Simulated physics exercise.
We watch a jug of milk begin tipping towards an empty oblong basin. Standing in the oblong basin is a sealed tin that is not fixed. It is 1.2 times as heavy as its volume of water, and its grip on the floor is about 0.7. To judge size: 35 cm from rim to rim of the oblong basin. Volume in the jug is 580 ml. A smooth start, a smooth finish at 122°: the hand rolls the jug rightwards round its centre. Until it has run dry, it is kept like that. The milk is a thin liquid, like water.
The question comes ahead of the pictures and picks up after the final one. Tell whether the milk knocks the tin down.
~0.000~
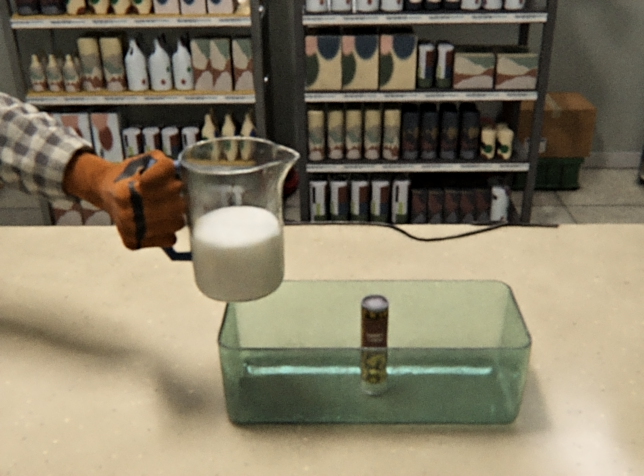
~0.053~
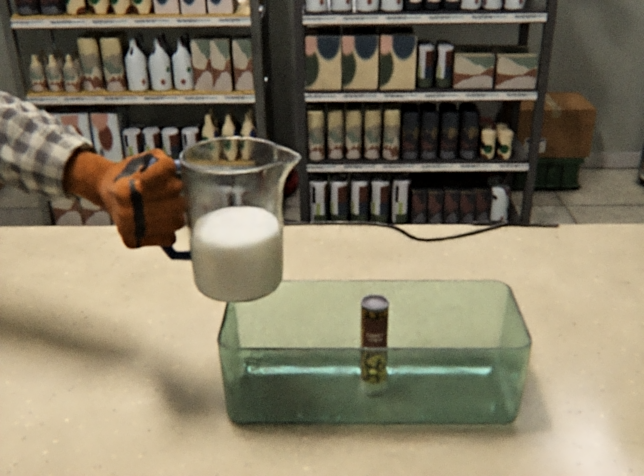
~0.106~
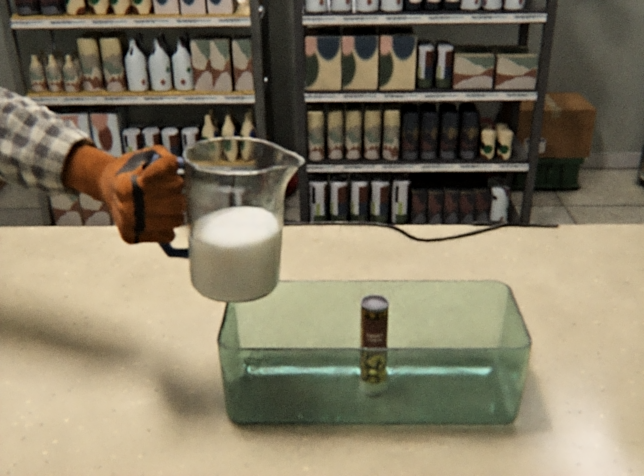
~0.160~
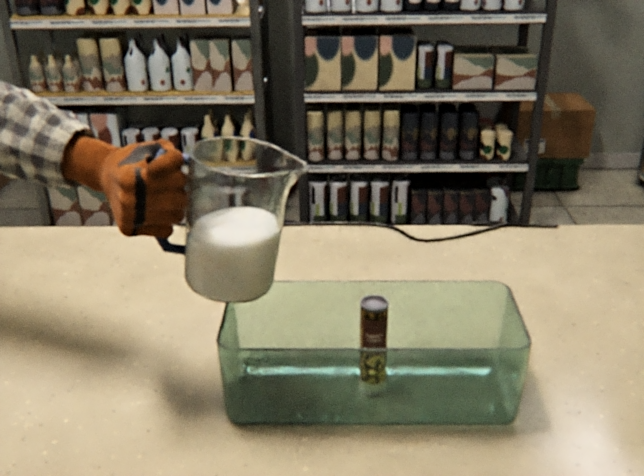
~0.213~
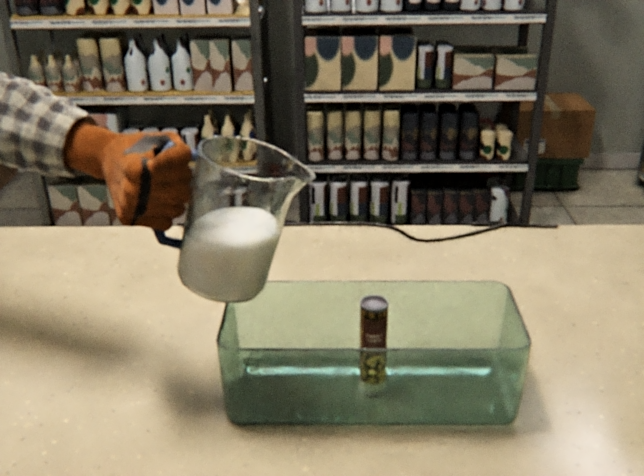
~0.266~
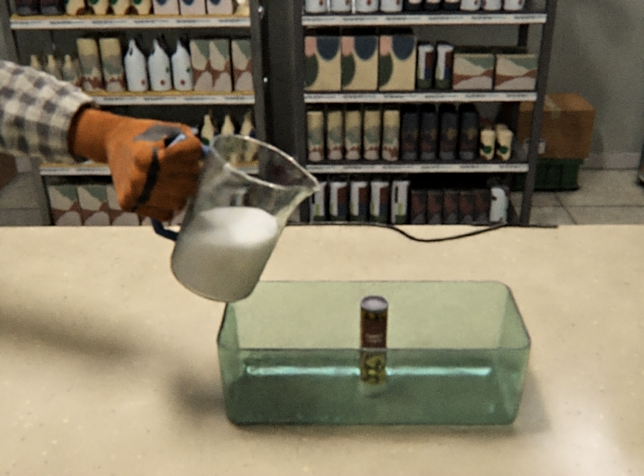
It stays erect.
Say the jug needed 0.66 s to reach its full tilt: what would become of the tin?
Then the tin does not tip.
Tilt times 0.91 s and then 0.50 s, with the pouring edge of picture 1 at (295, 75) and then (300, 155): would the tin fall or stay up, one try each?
The tin overturns the first time and stays vertical the second time.
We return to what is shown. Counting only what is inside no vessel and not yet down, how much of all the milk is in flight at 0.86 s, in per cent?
I'd say some 10 per cent is in the air.
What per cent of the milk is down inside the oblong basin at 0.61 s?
I'd estimate some 0 percent of the liquid.
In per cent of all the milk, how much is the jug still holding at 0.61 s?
About 92 percent.
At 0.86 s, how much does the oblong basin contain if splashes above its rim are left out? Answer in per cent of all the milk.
70 %, more or less.
After 0.61 s the tilt is 92° and 91 per cent is still to pour; the tin stands where it began.
After 0.86 s the tilt is 121° and 19 per cent is still to pour; the tin stands where it began.
After 1.12 s the tilt is 122° and 0 per cent is still to pour; the tin stands where it began.
After 1.41 s the tilt is 122° and 0 per cent is still to pour; the tin stands where it began.
In the end the tin stands where it began.
